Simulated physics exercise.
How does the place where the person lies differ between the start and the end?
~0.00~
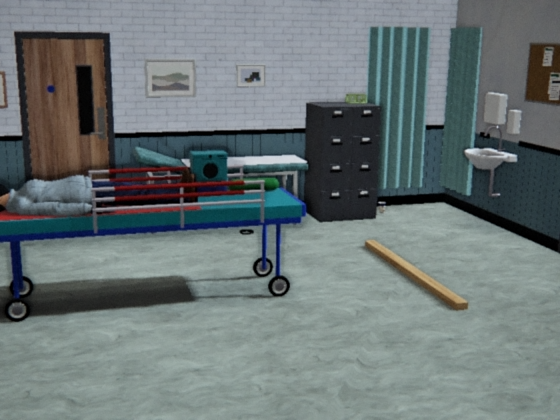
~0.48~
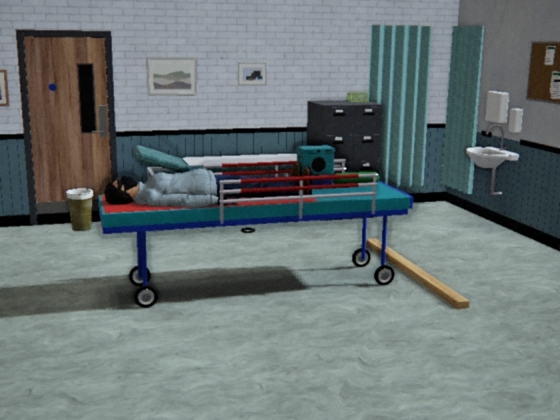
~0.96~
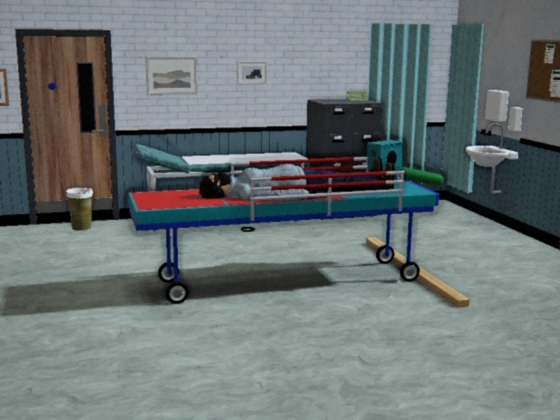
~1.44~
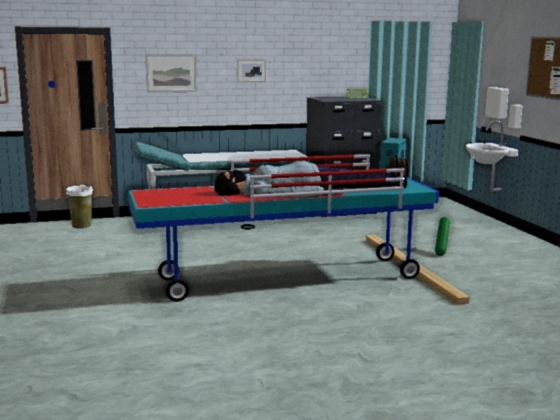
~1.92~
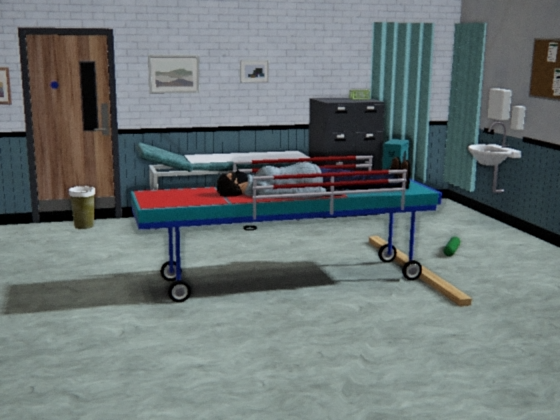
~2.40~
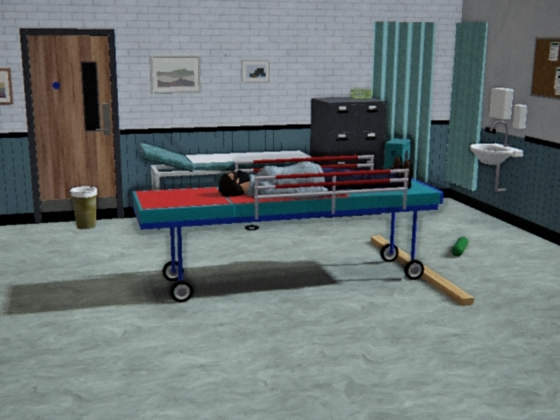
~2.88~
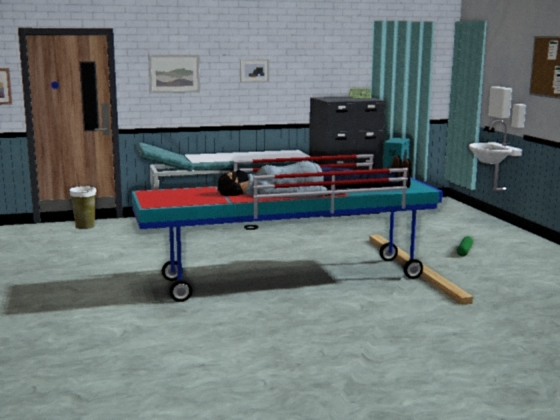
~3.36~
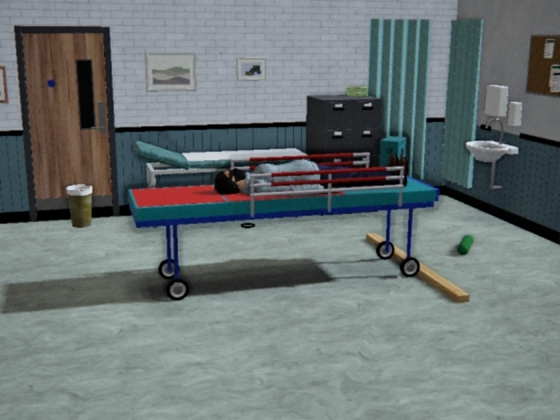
At the start the person lies at the far left of the view, and at the end the person lies near the middle, further right along the trolley bed.
